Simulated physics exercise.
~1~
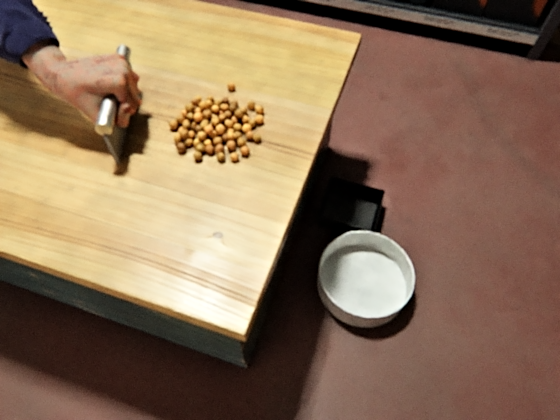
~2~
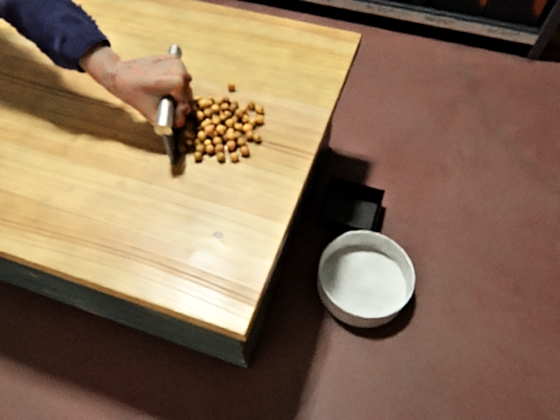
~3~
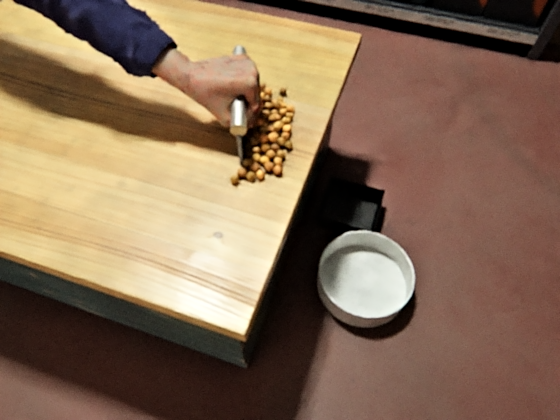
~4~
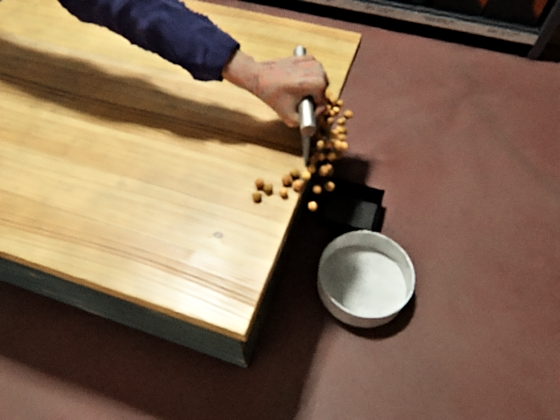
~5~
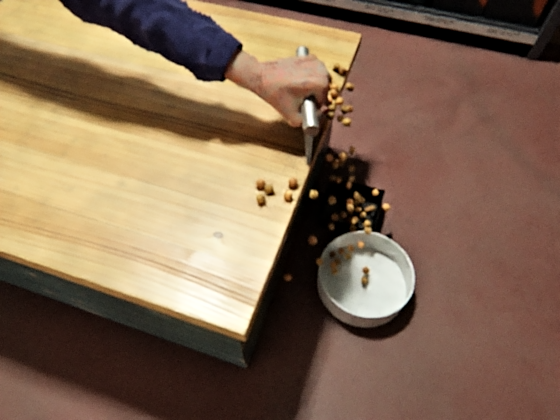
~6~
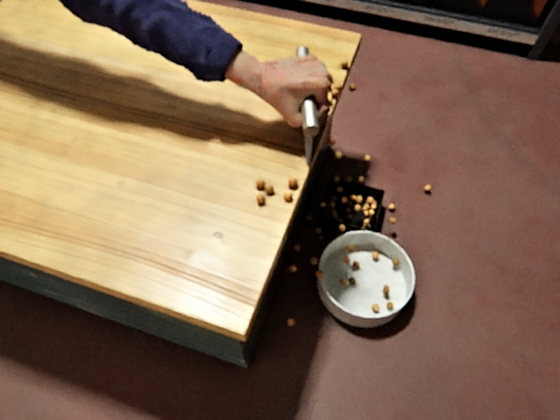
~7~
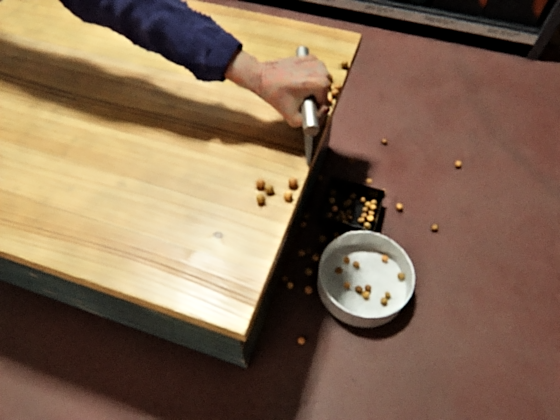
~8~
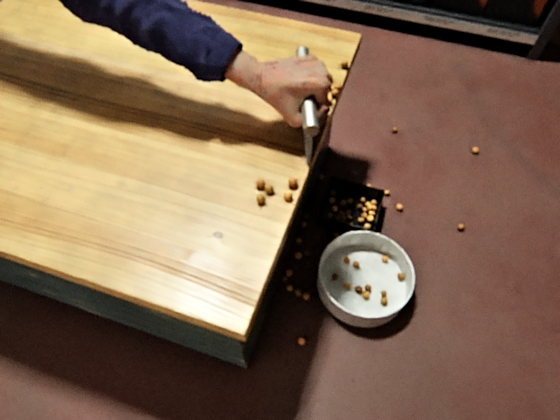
On a wooden tabletop, a hand scrapes beads rightward over the edge, some landing in a black tin and white pot, others scattering.
